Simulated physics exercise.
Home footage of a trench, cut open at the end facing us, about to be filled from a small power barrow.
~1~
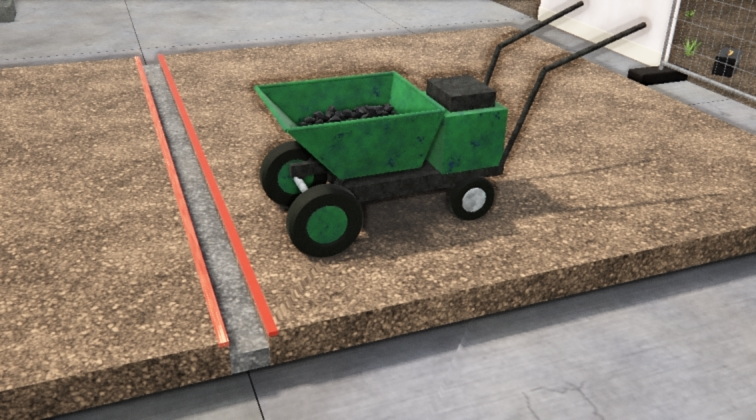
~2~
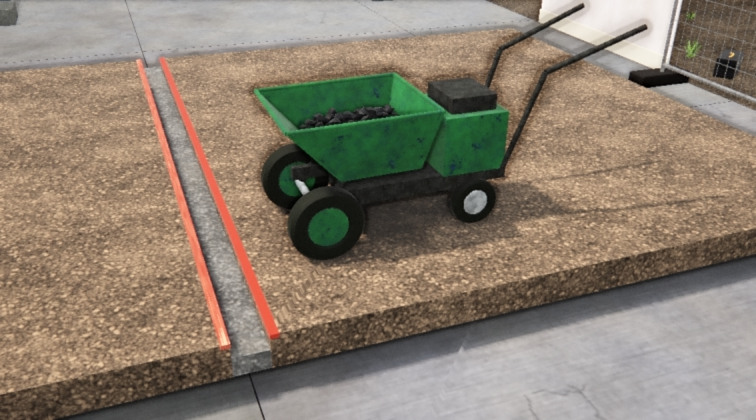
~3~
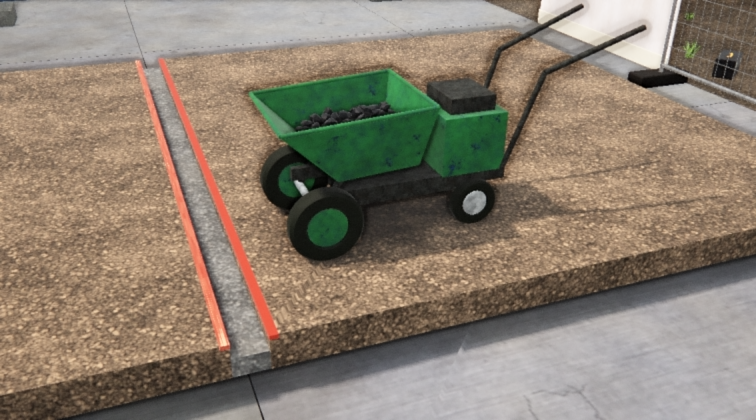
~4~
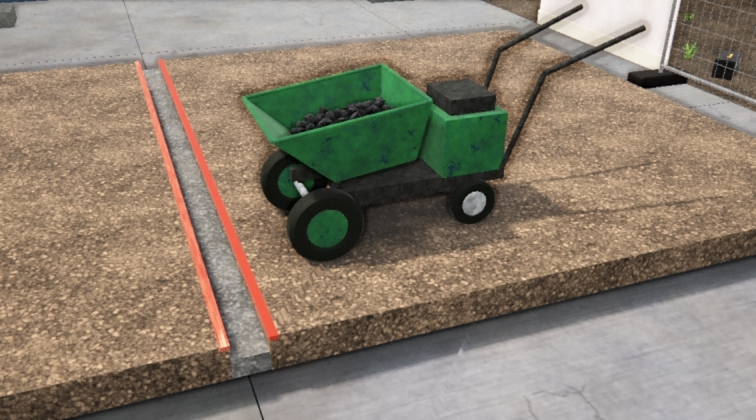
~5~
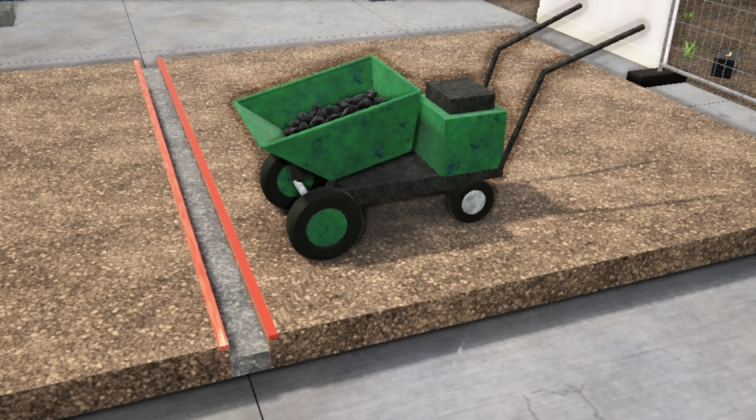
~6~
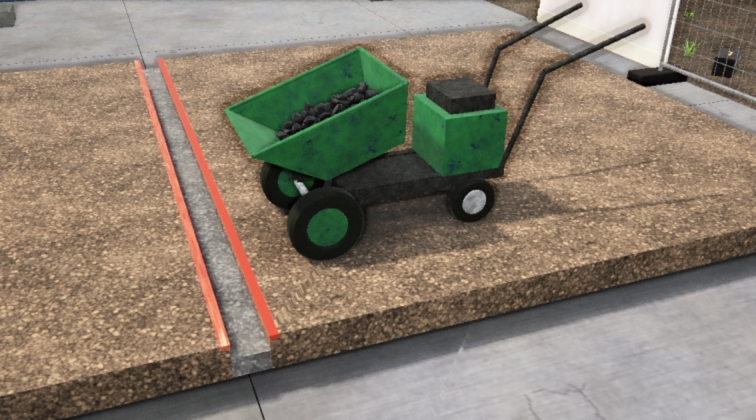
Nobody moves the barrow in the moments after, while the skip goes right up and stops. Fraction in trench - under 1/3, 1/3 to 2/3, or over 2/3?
Under 1/3.
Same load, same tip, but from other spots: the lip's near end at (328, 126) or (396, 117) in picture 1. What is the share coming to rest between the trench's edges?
Close to 60 in a hundred, and close to 20 in a hundred.
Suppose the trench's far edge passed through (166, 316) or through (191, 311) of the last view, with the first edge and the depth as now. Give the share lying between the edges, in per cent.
Roughly 80 % first, 60 % second.
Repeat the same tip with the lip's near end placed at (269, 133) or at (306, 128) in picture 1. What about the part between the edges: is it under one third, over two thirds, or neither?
First: Under a third. Second: The middle third.
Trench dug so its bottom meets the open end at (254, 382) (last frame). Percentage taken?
It lands somewhere near 20 percent.
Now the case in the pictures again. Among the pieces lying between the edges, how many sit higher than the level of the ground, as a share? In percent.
15 %.
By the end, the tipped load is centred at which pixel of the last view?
I'd put the middle somewhere around (168, 249).
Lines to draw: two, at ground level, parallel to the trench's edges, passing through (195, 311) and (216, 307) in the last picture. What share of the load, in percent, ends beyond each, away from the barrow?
Respectively 60 and 70 percent.
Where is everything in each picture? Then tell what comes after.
In the first picture, lip of the skip at (287, 131), level; top of the load at (364, 120), lumps of coal; first edge of the trench at (258, 294); far edge at (212, 303), the trench under half as wide as the skip, and about half as deep as wide.
In the second picture, lip of the skip at (287, 134), level; top of the load at (364, 122).
In the third picture, lip of the skip at (281, 137), tipped barely; top of the load at (369, 127).
In the fourth picture, lip of the skip at (273, 143), tipped a little; top of the load at (364, 124).
In the fifth picture, lip of the skip at (263, 148), tipped a little; top of the load at (365, 113).
In the sixth picture, lip of the skip at (254, 156), tipped clearly; top of the load at (362, 113); first edge of the trench at (259, 297); far edge at (213, 307).
Soon, skip tipped steeply; all in the skip.
A while on, skip tipped right over; most in the skip; a stray few in or heaped over the trench; about a quarter beyond it.
Towards the end, skip tipped right over; a small part in the skip; a small part in or heaped over the trench; most beyond it.
Finally, skip tipped right over; a small part in the skip; about a quarter in or heaped over the trench; most beyond it.
